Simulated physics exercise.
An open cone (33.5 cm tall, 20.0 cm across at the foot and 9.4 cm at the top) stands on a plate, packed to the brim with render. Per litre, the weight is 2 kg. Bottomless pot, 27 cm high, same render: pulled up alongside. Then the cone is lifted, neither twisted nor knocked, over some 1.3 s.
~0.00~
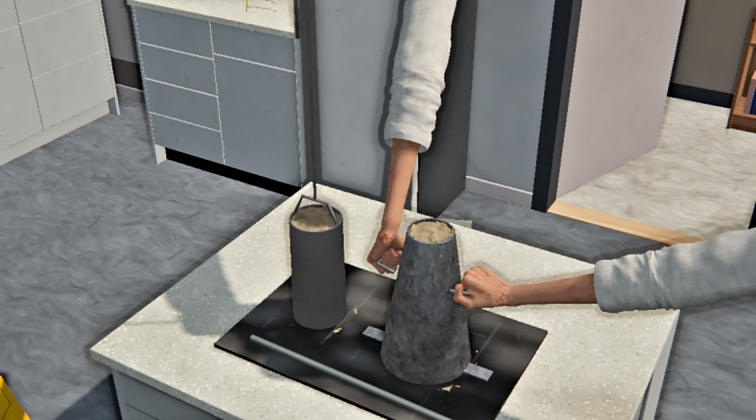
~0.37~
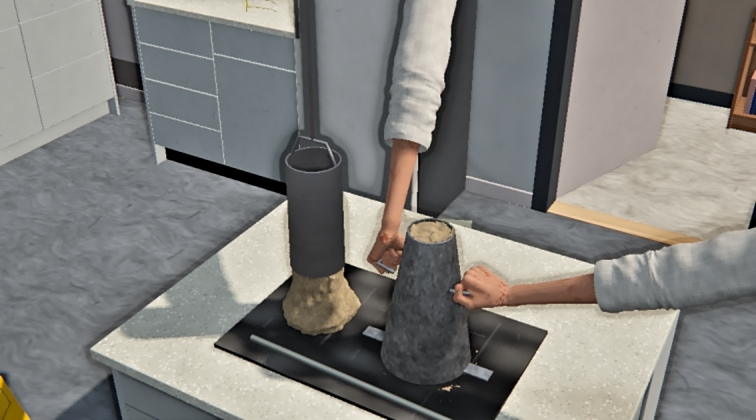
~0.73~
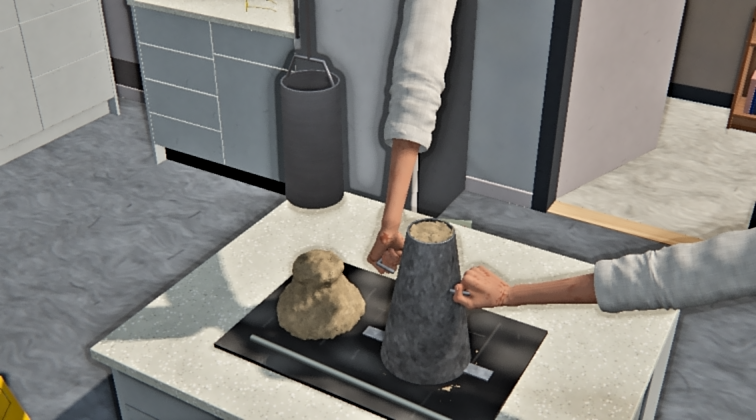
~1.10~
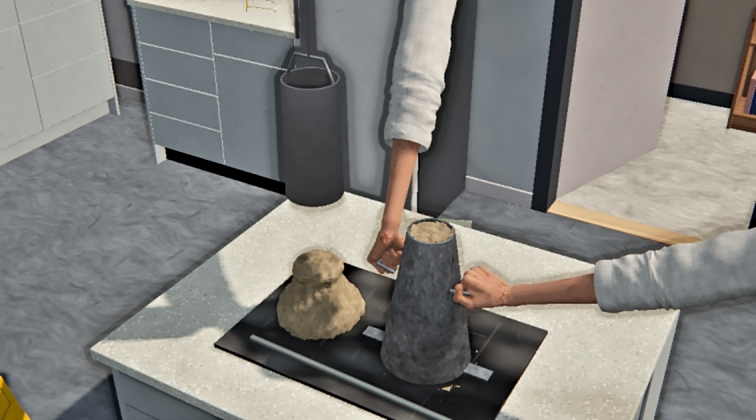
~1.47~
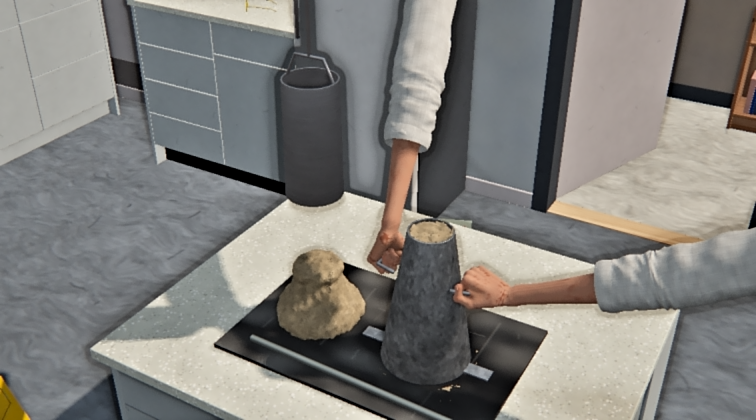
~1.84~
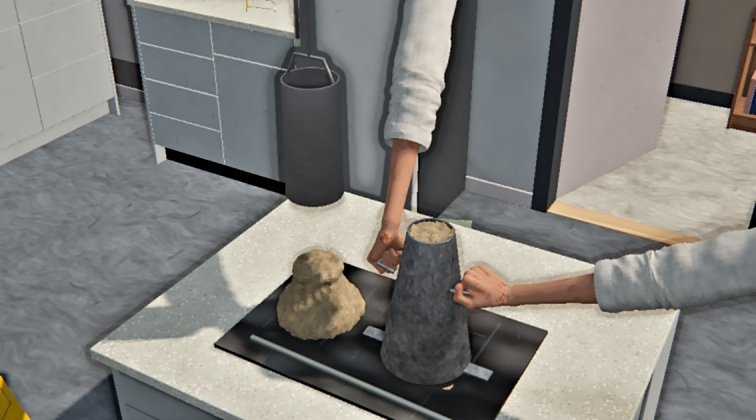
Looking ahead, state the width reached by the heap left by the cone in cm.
It should reach about 27 cm.
After 2.2 s, the cone is up 9.5 cm; the render has come down 7.6 cm to 26 cm and is 24 cm wide.
After 2.5 s, the cone is up 22 cm; the render has come down 11 cm to 22 cm and is 27 cm wide.
After 2.8 s, the cone is up 34 cm; the render has come down 11 cm to 22 cm and is 27 cm wide.
After 3.2 s, the cone is clear; the render has come down 11 cm to 22 cm and is 27 cm wide.
After 3.9 s, at rest, the cone is clear; the render has come down 11 cm to 22 cm and is 27 cm wide.
